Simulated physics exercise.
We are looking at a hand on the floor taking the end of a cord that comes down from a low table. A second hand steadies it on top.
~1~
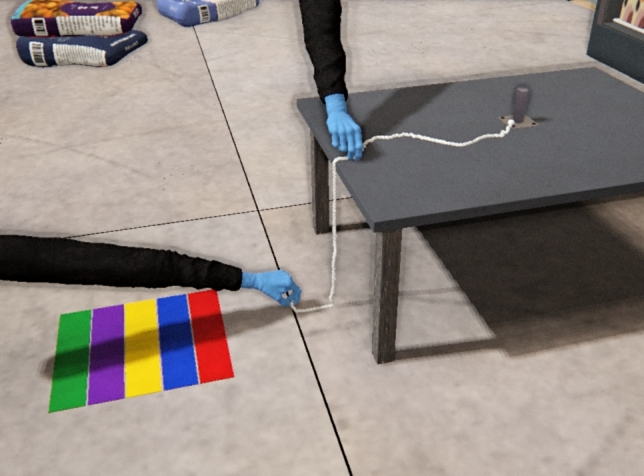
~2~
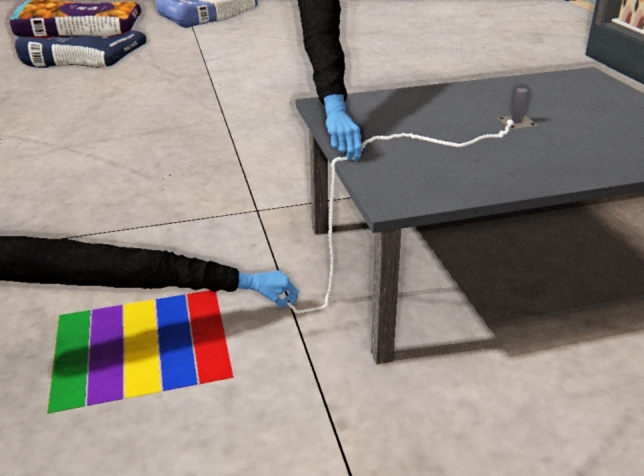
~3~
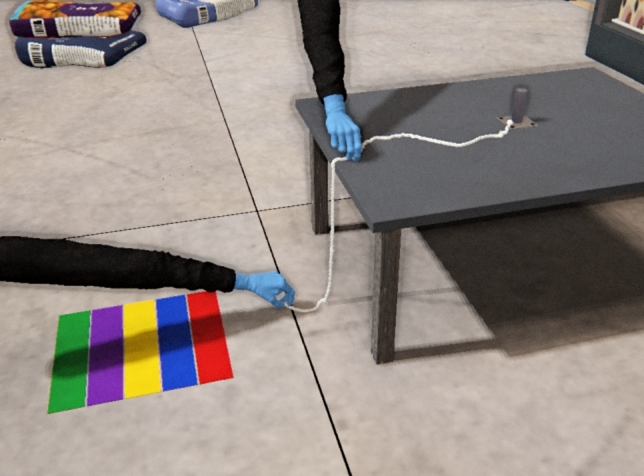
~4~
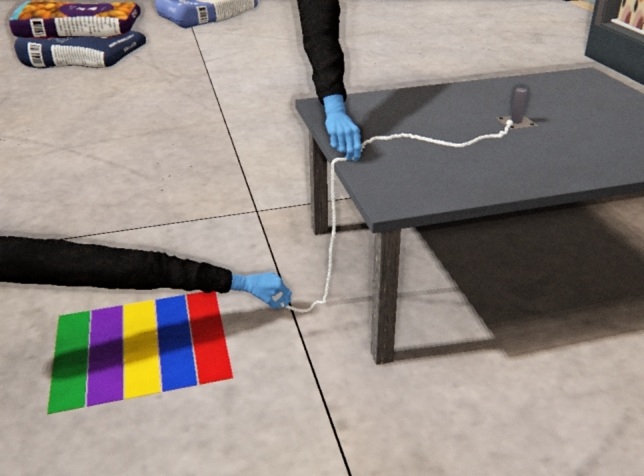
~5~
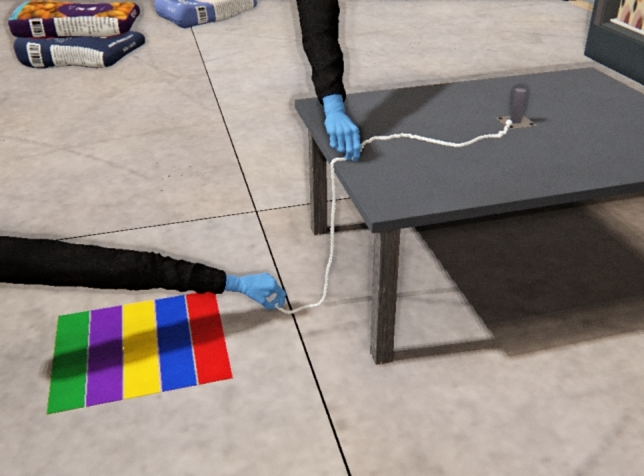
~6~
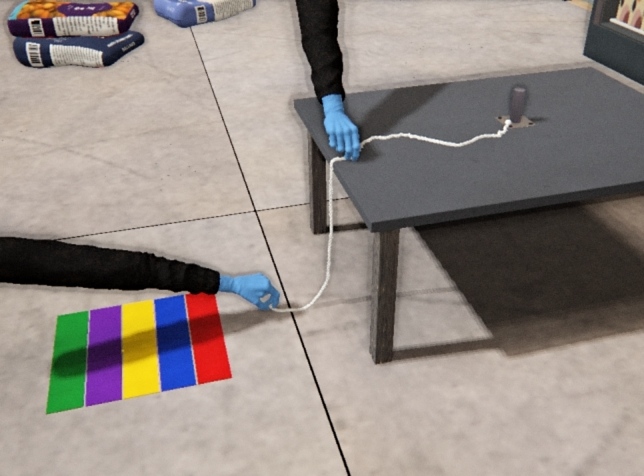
The clip shows a blue-gloved hand on the floor slowly drawing the end of a white cord a short way left, toward a multicoloured striped panel, while another gloved hand stays on the cord at the grey table's edge.
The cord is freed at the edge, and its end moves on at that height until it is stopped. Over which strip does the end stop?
Over purple.
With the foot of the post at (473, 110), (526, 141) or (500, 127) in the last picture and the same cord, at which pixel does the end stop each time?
Near (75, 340), (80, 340) and (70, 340).
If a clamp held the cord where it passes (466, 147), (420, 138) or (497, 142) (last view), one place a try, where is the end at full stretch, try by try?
In that order: (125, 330), (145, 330) and (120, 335).
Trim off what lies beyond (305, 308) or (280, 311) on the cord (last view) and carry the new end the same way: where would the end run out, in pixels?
Near (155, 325) and (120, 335).
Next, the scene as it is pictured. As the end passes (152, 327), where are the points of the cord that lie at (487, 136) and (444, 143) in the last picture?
They go to (455, 129) and to (408, 138).
Soon after, end near (152, 327); over yellow.
After that, end near (118, 333); over purple.
At the stop, end near (98, 337); over purple. The end stops over the purple strip.
